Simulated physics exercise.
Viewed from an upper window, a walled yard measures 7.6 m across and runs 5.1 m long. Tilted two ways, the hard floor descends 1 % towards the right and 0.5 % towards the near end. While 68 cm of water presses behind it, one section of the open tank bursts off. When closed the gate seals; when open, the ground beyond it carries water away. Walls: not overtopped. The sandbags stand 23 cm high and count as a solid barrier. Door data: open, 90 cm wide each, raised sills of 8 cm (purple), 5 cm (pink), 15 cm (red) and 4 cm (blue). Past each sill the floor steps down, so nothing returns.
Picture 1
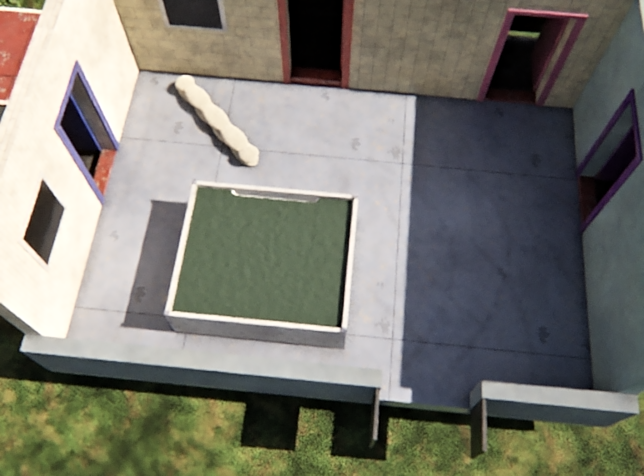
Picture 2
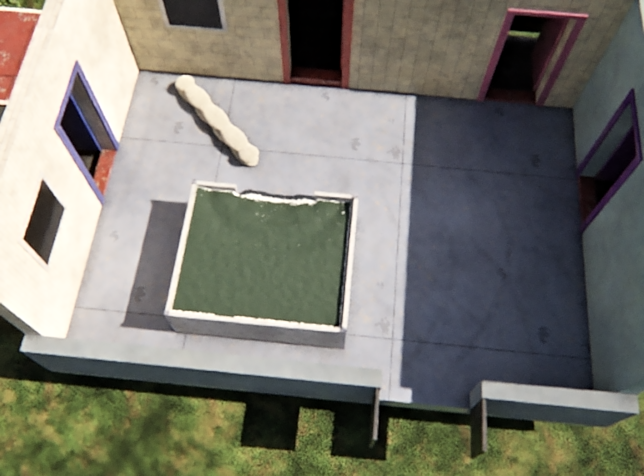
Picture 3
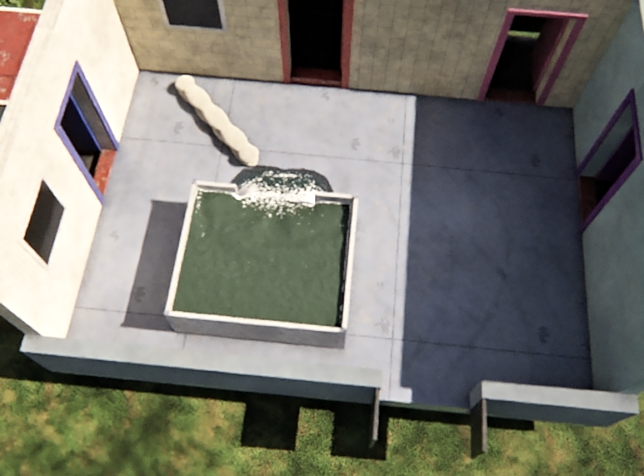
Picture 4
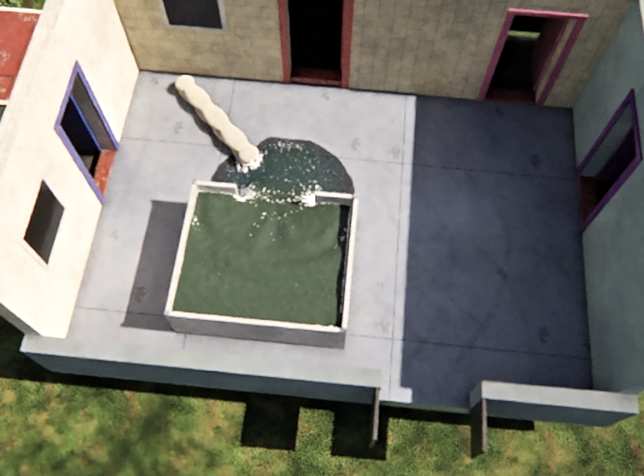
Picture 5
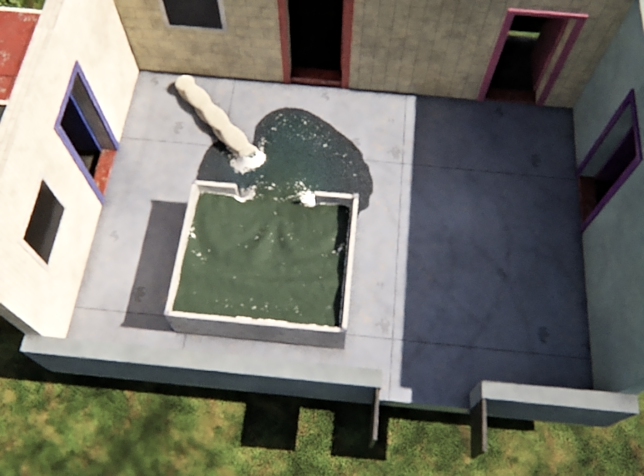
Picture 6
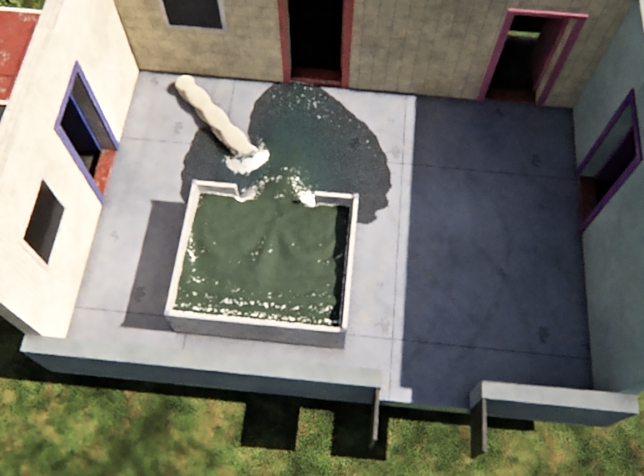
Walled yard from above, an open tank's far side breaking and green water pouring out, spreading across pale floor past sandbags.
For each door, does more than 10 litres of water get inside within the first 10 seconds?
At the purple door it looks set to land over the limit, at the pink door it looks set to land over the limit, at the red door it looks set to land over the limit, at the blue door it looks set to land over the limit.
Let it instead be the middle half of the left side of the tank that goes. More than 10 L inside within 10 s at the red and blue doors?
So red ends up short of it and blue ends up past the limit.
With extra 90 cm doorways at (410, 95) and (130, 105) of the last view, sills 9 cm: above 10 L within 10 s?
More, more.
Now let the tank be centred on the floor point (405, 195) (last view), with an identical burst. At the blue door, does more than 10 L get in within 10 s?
Against the limit, the blue door gets no more than that.
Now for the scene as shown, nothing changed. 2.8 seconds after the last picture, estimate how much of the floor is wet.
I'd guess around 45 %.
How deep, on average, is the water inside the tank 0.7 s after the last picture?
It averages close to 47 centimetres.
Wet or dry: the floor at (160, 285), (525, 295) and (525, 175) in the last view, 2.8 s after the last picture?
Untouched, untouched, submerged.
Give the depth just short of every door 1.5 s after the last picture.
In cm: Purple 0, pink 6, red 35, blue 6.
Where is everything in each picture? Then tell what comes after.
The first frame shows the open tank at (266, 255) is whole and still, 68 cm deep.
In the second frame, the front is at a hidden place, 0.7 m from the gap on the open tank's far side; 0.3 m2 of floor is under water; 68 cm left at the back of the open tank.
In the third frame, the front is at (315, 177), 0.9 m from the gap on the open tank's far side; 1.0 m2 of floor is under water; 68 cm left at the back of the open tank.
In the fourth frame, the front is at (308, 145), 1.4 m from the gap on the open tank's far side; 2.1 m2 of floor is under water; 68 cm left at the back of the open tank.
In the fifth frame, water pours out on the open tank's far side and has run 2.0 m, to (305, 115); typically 7 cm deep outside, 65 cm at the open tank's back.
In the sixth frame, water pours out on the open tank's far side and has run 2.6 m, to (312, 87); typically 6 cm deep outside, 58 cm at the open tank's back.
Then, 0.7 s after the last picture water covers 25 % of the floor and is deepest (36 cm) near (285, 203); purple door not reached, pink door not reached, red door 32 cm at the sill, 73 L in, blue door not reached.
Then, 1.5 s after the last picture water covers 35 % of the floor and is deepest (36 cm) near (322, 88); purple door not reached, pink door 6 cm at the sill, 0 L in, red door 35 cm at the sill, 187 L in, blue door 6 cm at the sill, 2 L in.
Then, 2.8 s after the last picture water covers 45 % of the floor and is deepest (26 cm) near (257, 171); purple door 11 cm at the sill, 0 L in, pink door 6 cm at the sill, 2 L in, red door 23 cm at the sill, 282 L in, blue door 7 cm at the sill, 12 L in.
Then, 5.3 s after the last picture water covers 75 % of the floor and is deepest (22 cm) near (573, 127); purple door 14 cm at the sill, 26 L in, pink door 6 cm at the sill, 6 L in, red door 14 cm at the sill, 333 L in, blue door 7 cm at the sill, 30 L in.
Then, 9.3 s after the last picture water covers 95 % of the floor and is deepest (16 cm) near (592, 391); purple door 12 cm at the sill, 79 L in, pink door 8 cm at the sill, 41 L in, red door 7 cm at the sill, 335 L in, blue door 5 cm at the sill, 38 L in.
